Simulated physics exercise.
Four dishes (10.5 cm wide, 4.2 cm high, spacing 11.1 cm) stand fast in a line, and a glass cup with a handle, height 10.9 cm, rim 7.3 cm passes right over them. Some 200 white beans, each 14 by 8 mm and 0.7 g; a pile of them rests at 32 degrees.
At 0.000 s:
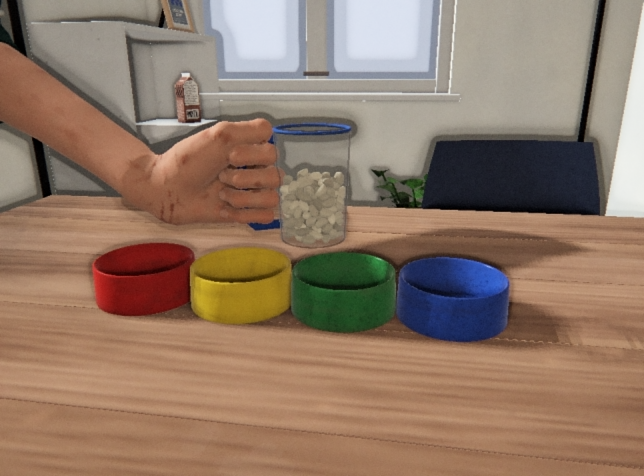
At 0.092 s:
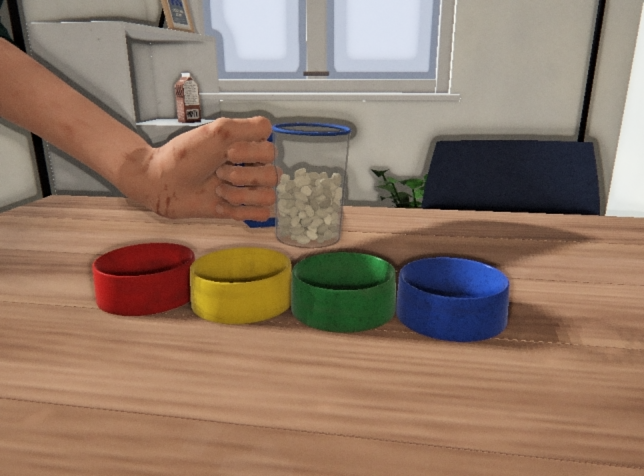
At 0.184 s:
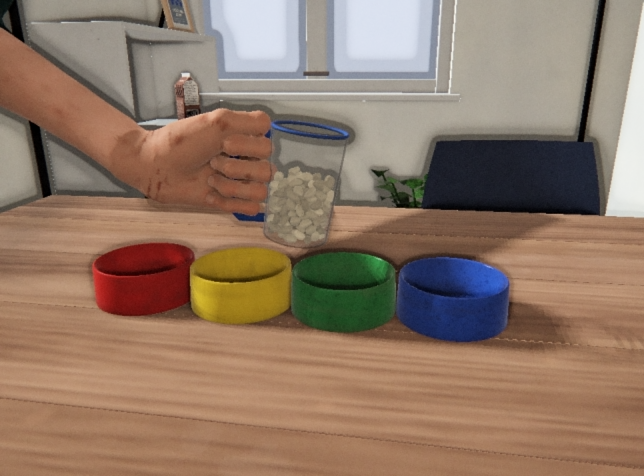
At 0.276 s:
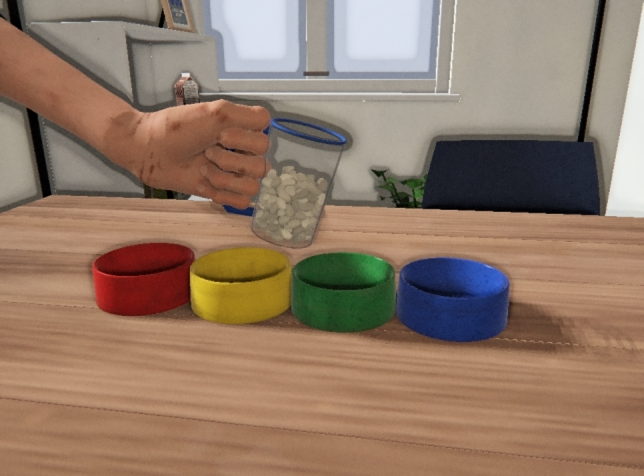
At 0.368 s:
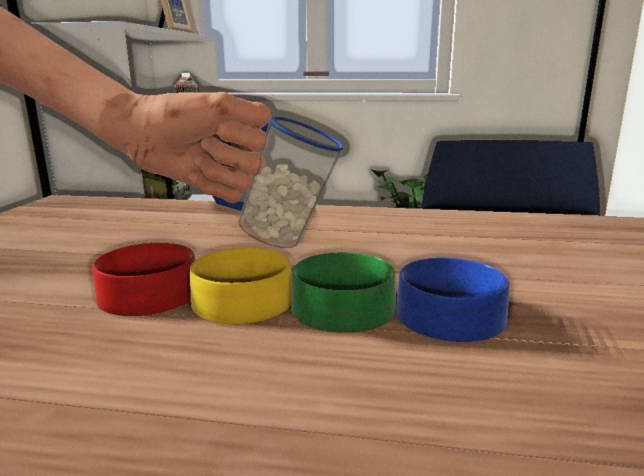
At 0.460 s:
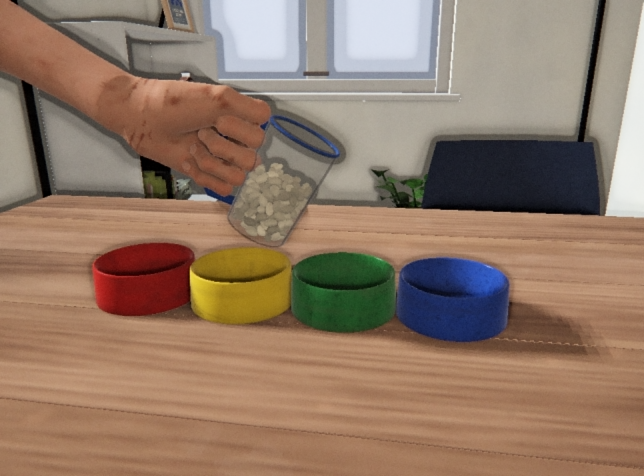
A hand reaching in from the left grips a clear cup with a blue rim, part-filled with small whitish pieces, above a wooden table in a room seen from the front and slightly above. Red, yellow, green and blue dishes stand left to right, with a dark chair and window behind. The hand steadily tilts the cup rightward while shifting it slightly left, the pieces staying inside and the camera still.
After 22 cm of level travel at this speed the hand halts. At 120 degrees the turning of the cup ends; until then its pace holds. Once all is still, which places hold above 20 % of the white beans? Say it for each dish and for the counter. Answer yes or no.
Red: No, blue: No, green: No, yellow: Yes, counter: No.
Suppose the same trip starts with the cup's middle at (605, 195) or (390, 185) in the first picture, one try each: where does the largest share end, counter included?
Most goes to: Blue, then green.
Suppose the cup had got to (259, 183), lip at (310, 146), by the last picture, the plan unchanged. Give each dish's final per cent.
Red 90, blue 0, green 0, yellow 0.
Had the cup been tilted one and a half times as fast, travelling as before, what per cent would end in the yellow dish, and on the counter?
In that case yellow 90, counter 10.
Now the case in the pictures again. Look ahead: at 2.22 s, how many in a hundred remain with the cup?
Roughly 0 per cent.
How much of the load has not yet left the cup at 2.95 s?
About 0 per cent.
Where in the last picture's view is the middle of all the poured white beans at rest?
Around (241, 283).
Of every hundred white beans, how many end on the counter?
About 0 per cent.
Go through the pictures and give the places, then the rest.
In the first picture, cup at (313, 185), tilt 0 degrees, lip at (350, 130), moved 0.0 cm; middle of the pieces at (314, 206); blue dish at (453, 277); green dish at (344, 271); yellow dish at (241, 265); red dish at (145, 259).
In the second picture, cup at (310, 185), tilt 3 degrees, lip at (349, 131), moved 0.3 cm; middle of the pieces at (310, 205).
In the third picture, cup at (303, 185), tilt 9 degrees, lip at (347, 136), moved 1.0 cm; middle of the pieces at (300, 205).
In the fourth picture, cup at (295, 184), tilt 16 degrees, lip at (345, 142), moved 1.8 cm; middle of the pieces at (291, 204).
In the fifth picture, cup at (288, 184), tilt 22 degrees, lip at (342, 149), moved 2.6 cm; middle of the pieces at (281, 203).
In the sixth picture, cup at (280, 184), tilt 29 degrees, lip at (338, 155), moved 3.3 cm; middle of the pieces at (272, 201); blue dish at (453, 277); green dish at (344, 271); yellow dish at (241, 265); red dish at (145, 259). The cup turns about 75 degrees a second and travels 8 cm a second.
After 1.51 s, tilt 106 degrees; cup holds 100 %.
After 2.22 s, tilt 120 degrees; cup holds 0 %, yellow 100 %.
After 2.95 s, tilt 120 degrees; cup holds 0 %, yellow 100 %.
At rest (3.2 s), red 0 %, blue 0 %, green 0 %, yellow 100 %, counter 0 %.
